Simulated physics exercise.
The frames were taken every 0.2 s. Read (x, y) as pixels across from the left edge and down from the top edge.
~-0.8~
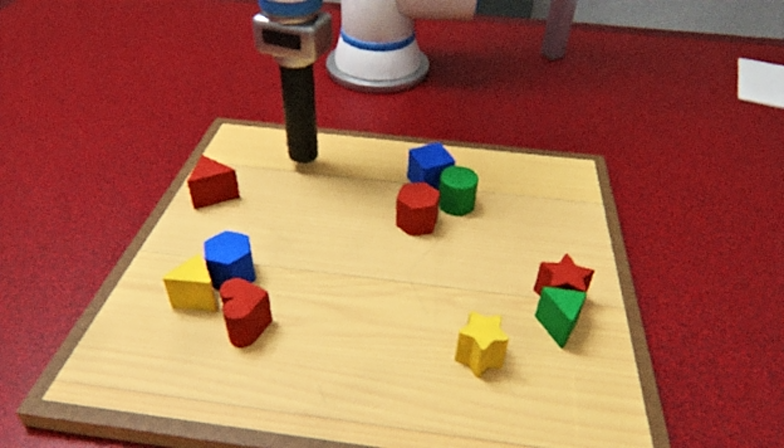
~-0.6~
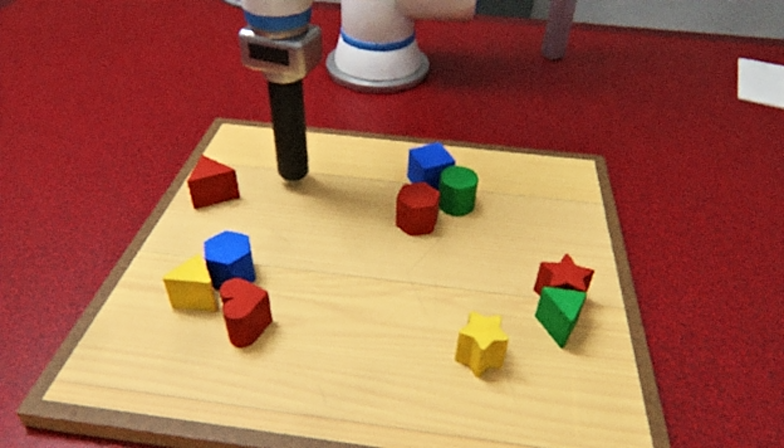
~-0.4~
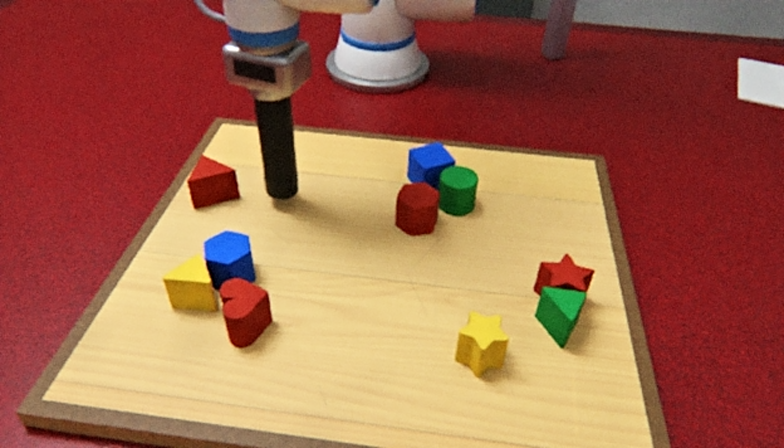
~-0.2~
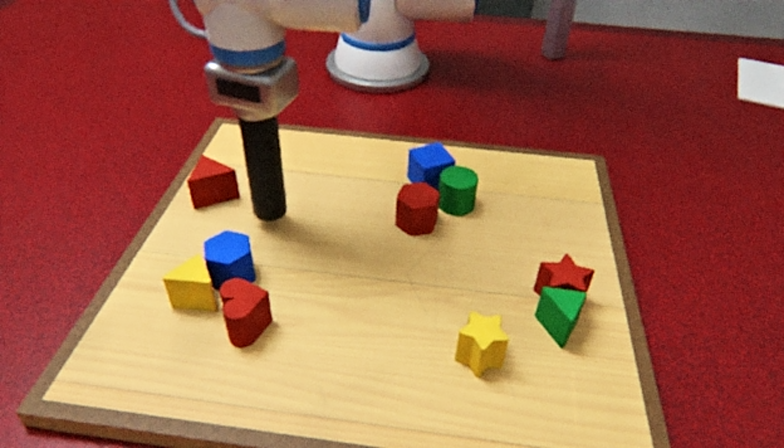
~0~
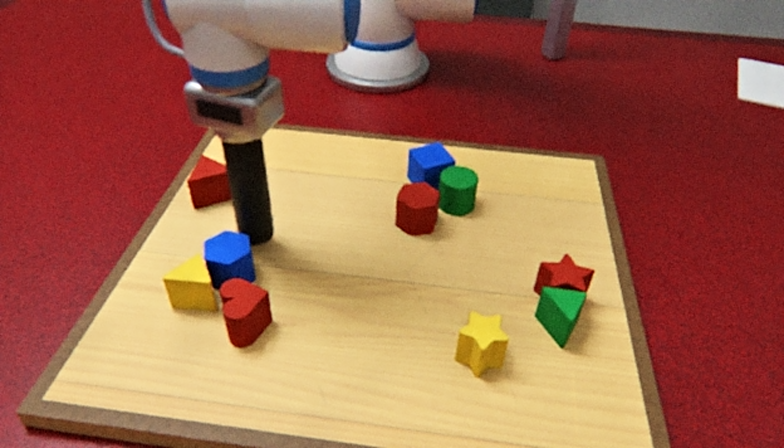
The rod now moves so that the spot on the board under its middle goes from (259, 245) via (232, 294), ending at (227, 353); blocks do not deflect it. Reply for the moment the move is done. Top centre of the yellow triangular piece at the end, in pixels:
At roughly (131, 302).
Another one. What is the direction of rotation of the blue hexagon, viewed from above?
The block turns clockwise.
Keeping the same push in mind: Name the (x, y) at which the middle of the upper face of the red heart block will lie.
My prediction: (263, 335).
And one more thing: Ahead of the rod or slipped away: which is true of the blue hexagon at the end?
In the end it is beside or behind the rod.
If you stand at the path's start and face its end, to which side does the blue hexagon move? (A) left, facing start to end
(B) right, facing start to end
The answer is B.
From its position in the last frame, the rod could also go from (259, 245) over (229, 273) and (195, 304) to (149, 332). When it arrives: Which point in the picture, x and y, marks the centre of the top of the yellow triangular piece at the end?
I'd guess (96, 332).
What follows on the original path. One third of the way, rod at (236, 266); yellow triangular piece at (161, 289), turned 20° anticlockwise; blue hexagon at (199, 272), turned 25° clockwise.
Two thirds of the way, rod at (227, 302); yellow triangular piece at (134, 302); blue hexagon at (177, 297), turned 55° clockwise; red heart block at (247, 312), turned 20° anticlockwise.
At the end, rod at (224, 342); yellow triangular piece at (131, 302), turned 15° clockwise; blue hexagon at (173, 301), turned 60° clockwise; red heart block at (263, 335), turned 80° anticlockwise.
